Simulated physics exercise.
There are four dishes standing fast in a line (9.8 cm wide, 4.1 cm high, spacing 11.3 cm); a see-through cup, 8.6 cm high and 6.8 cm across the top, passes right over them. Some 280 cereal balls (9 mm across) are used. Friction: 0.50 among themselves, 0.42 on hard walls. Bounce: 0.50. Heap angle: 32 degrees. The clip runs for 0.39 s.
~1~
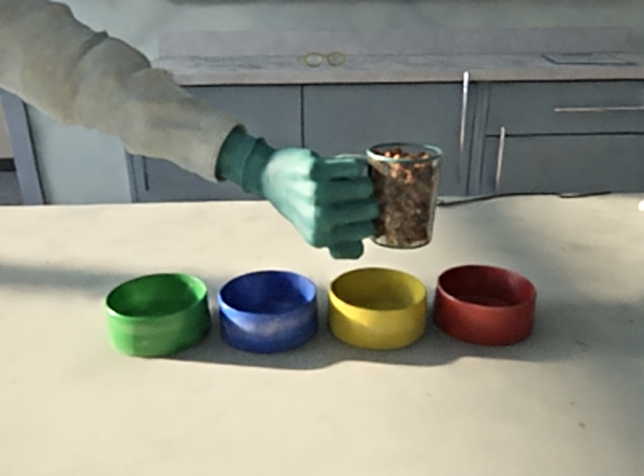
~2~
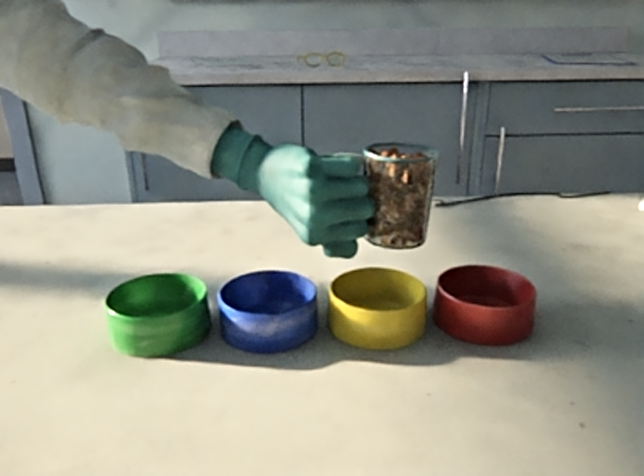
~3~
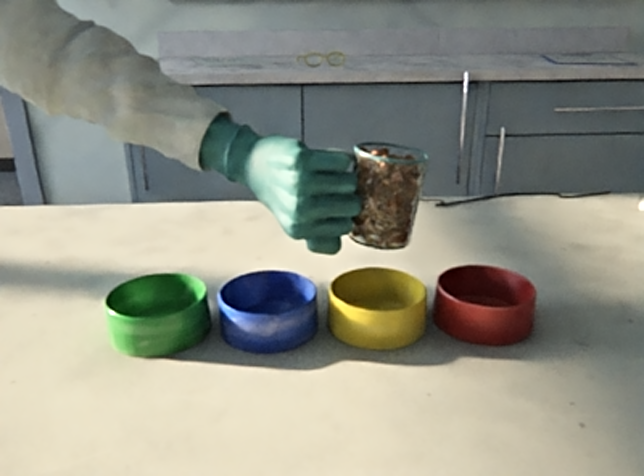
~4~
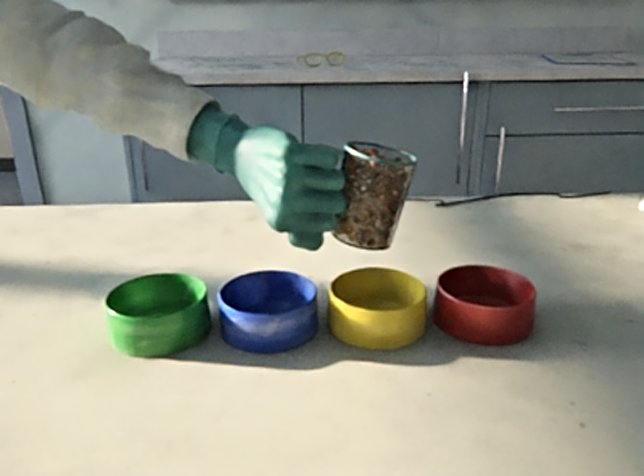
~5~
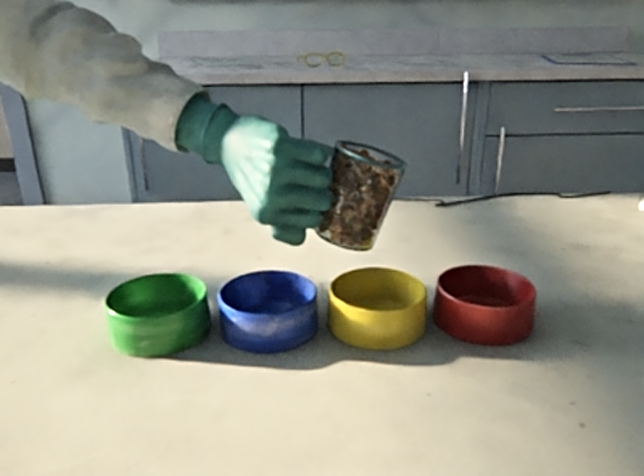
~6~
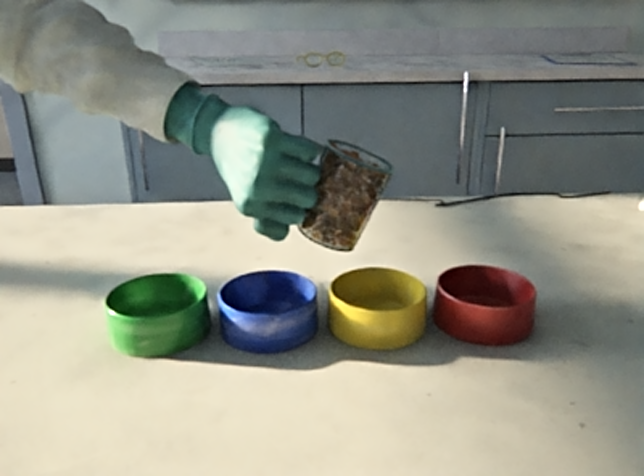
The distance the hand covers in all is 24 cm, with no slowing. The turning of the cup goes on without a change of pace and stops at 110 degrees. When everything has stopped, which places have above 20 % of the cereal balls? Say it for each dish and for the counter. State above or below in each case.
My prediction: Red: Not in excess of a fifth; blue: In excess of a fifth; green: Not in excess of a fifth; yellow: Not in excess of a fifth; counter: In excess of a fifth.
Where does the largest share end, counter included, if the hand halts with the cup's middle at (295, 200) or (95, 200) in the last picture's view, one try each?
The winner: Yellow; green.
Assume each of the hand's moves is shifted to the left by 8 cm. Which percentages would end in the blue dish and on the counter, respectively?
Shares - blue 0 / counter 0.
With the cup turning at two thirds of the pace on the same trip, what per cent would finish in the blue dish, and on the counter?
I'd say blue ends at 60 while the counter ends at 40.
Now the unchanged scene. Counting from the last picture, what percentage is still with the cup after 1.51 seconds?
Around 40 in a hundred.
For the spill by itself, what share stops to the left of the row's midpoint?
That works out to close to 100 per cent.
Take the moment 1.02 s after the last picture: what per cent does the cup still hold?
It works out to about 90 per cent of the load.
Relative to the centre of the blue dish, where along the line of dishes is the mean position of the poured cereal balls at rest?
Around 3 cm away, toward the left-hand end.
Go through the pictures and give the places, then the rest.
In the first frame, cup at (402, 196), tilt 0 degrees, lip at (440, 151), moved 0.0 cm; middle of the pieces at (403, 199); red dish at (485, 285); yellow dish at (378, 288); blue dish at (268, 291); green dish at (157, 294).
In the second frame, cup at (398, 196), tilt 2 degrees, lip at (437, 152), moved 0.4 cm; middle of the pieces at (398, 200).
In the third frame, cup at (385, 196), tilt 6 degrees, lip at (427, 156), moved 1.7 cm; middle of the pieces at (385, 200).
In the fourth frame, cup at (371, 196), tilt 12 degrees, lip at (416, 160), moved 3.1 cm; middle of the pieces at (371, 200).
In the fifth frame, cup at (357, 197), tilt 17 degrees, lip at (405, 164), moved 4.4 cm; middle of the pieces at (356, 200).
In the sixth frame, cup at (343, 197), tilt 22 degrees, lip at (393, 169), moved 5.8 cm; middle of the pieces at (342, 201); red dish at (485, 285); yellow dish at (378, 288); blue dish at (268, 291); green dish at (157, 294).
Then, 0.61 s after the last picture, tilt 63 degrees; cup holds 100 %.
Then, 1.02 s after the last picture, tilt 91 degrees; cup holds 90 %, blue 5 %.
Then, 1.51 s after the last picture, tilt 110 degrees; cup holds 40 %, blue 35 %.
In the end, red 0 %, blue 55 %, green 0 %, yellow 0 %, counter 40 %.
